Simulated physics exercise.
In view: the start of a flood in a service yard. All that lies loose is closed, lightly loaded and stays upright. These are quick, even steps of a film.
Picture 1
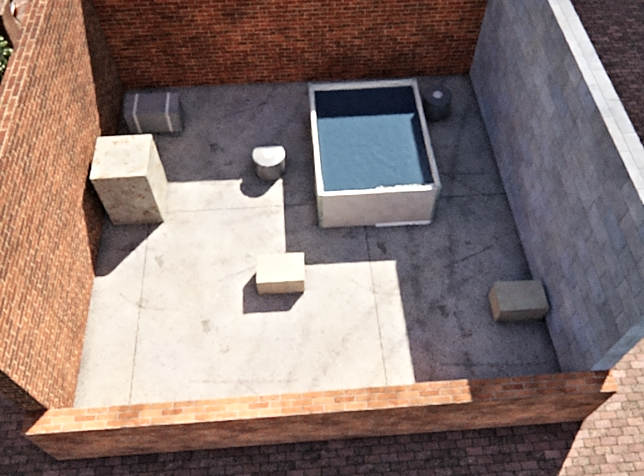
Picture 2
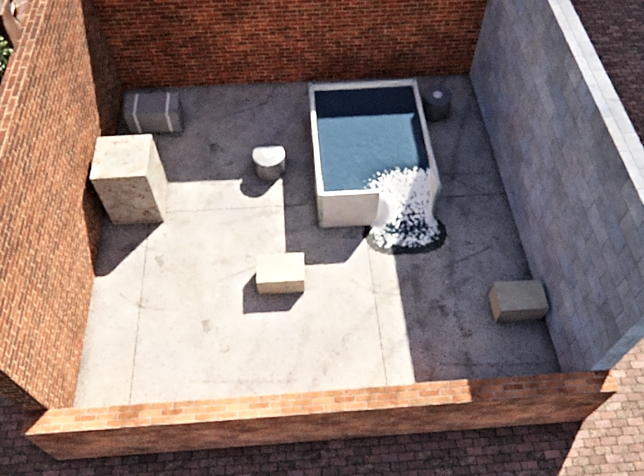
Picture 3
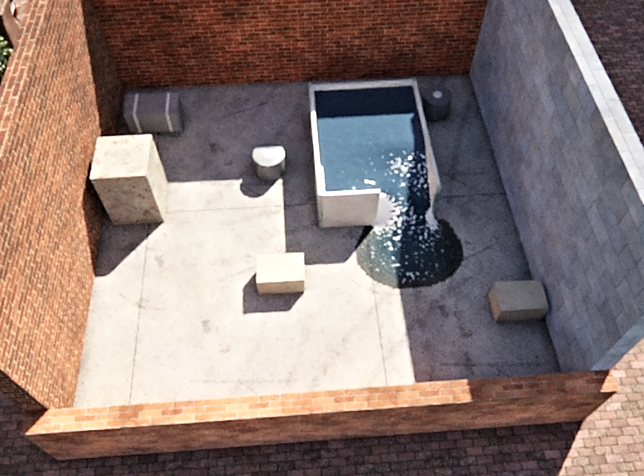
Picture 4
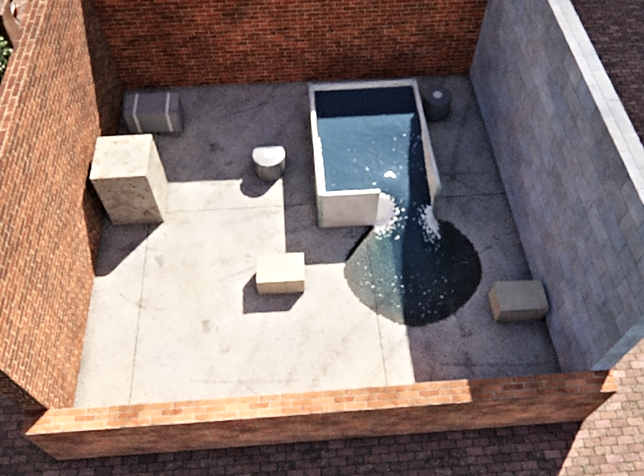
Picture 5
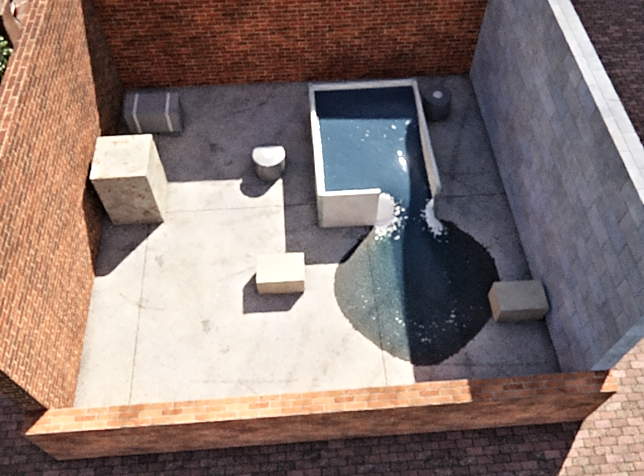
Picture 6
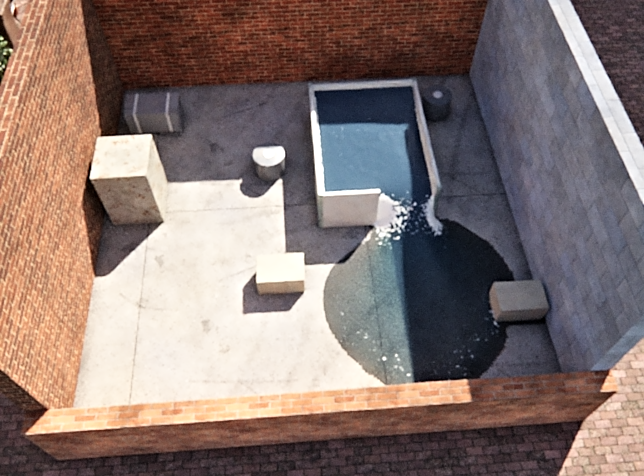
The video shows a walled yard with scattered blocks and a raised pool of water, whose front right corner opens, letting foaming water pour out and spread in a widening dark puddle across the paving while the blocks stay still.
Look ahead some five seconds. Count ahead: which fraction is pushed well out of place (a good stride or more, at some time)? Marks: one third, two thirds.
Share: Less than a third.
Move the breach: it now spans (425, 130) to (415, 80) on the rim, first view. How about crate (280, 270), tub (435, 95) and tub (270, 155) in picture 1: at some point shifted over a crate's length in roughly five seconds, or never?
In turn: Not that far, moved that far, less than that.
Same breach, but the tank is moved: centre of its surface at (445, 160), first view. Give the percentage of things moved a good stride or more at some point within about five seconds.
Roughly 20 per cent.
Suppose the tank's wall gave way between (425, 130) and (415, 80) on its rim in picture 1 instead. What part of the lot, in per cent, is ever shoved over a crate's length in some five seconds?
About 60 per cent.
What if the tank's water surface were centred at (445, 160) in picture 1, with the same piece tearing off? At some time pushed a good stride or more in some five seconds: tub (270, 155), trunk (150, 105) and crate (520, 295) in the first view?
One after the other: Never so far, under that, swept aside.
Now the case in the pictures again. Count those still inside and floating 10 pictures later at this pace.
1 of them.
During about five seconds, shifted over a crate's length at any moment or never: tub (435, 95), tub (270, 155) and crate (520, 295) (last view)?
In turn: Under that, never so far, that far or more.
A moment on, 0 of 5 are well off their spots; 0 afloat.
Next, 1 of 5 are well off their spots; 1 afloat.
Later, 1 of 5 are well off their spots; 1 afloat.
In the end, 1 of 5 are well off their spots, and 1 have been at some point; 1 afloat.
